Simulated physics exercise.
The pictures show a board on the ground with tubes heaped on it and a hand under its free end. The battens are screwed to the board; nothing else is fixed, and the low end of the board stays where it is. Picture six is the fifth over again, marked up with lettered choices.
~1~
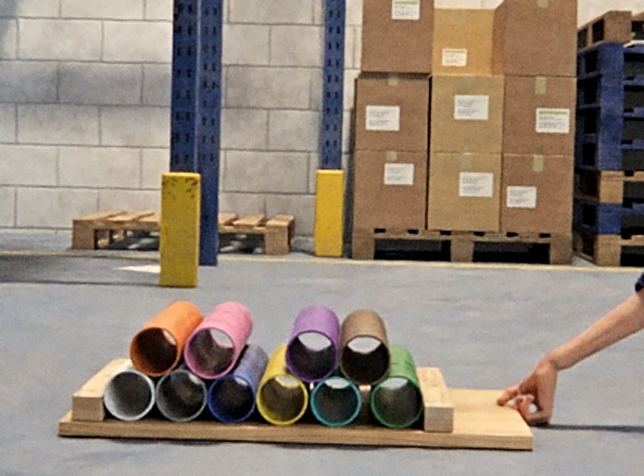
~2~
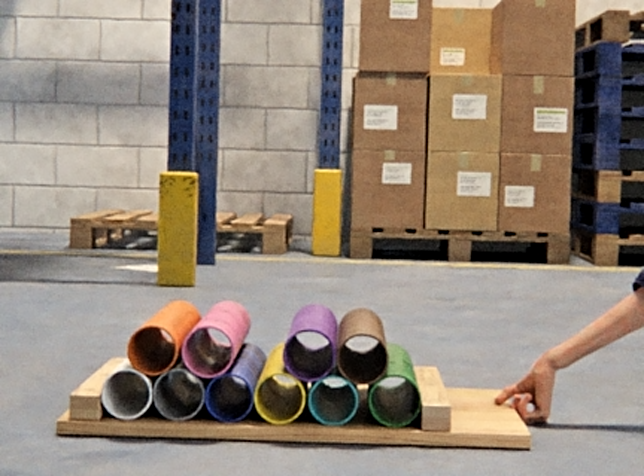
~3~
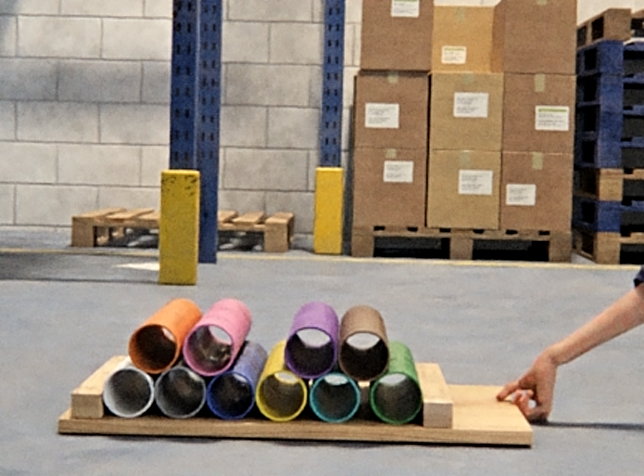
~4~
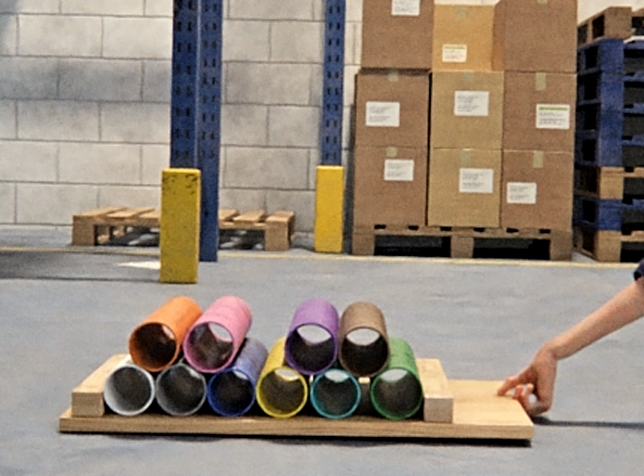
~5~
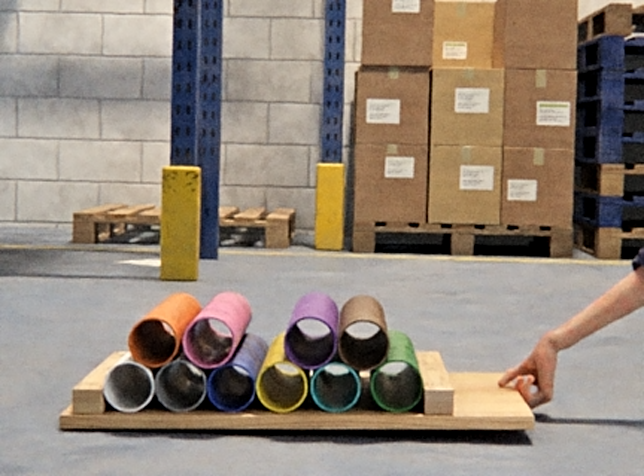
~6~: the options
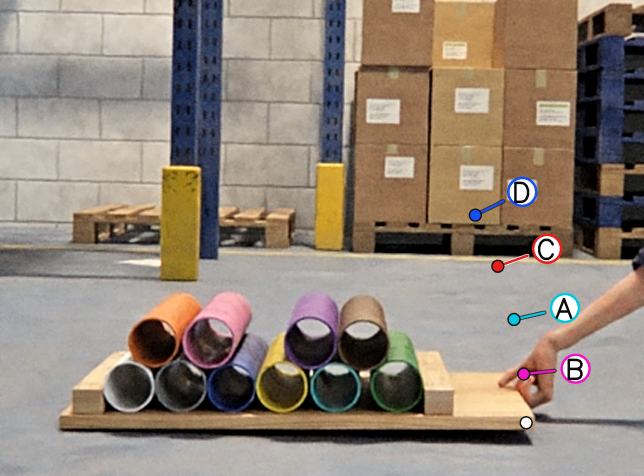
The clip shows colourful tubes stacked in two layers between wooden battens on a board on a warehouse floor. A hand at the board's right end shifts slightly upward, while the board and tubes show almost no movement.
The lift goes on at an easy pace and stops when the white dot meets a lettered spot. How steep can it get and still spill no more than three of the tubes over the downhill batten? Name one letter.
Lift it to C and no more.
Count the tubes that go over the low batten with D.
With D, four.
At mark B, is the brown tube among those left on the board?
The brown tube: Yes.
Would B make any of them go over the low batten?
No, at B.
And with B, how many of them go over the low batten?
It comes to none.
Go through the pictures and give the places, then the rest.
In the first frame, blue tube (232, 399); yellow tube (282, 399); turquoise tube (336, 402).
In the second frame, turquoise tube (333, 400); green tube (395, 400).
In the third frame, board (300, 396); turquoise tube (334, 397); green tube (397, 397); white tube (128, 392).
In the fourth frame, board (300, 393); white tube (129, 390); grey tube (181, 390).
In the fifth frame, board (301, 387); white tube (129, 386); grey tube (181, 386).
On the marked copy, A at (514, 320); B at (524, 374); C at (498, 266); D at (476, 215); the white dot at (526, 423).
Taking C. A third of the way, board at 15°.
Two thirds of the way, board at 21°.
When it is over, board at 21°, none over the low batten.
As for the rest, A none over the low batten; B none over the low batten; D four over the low batten (purple, orange, brown, pink).
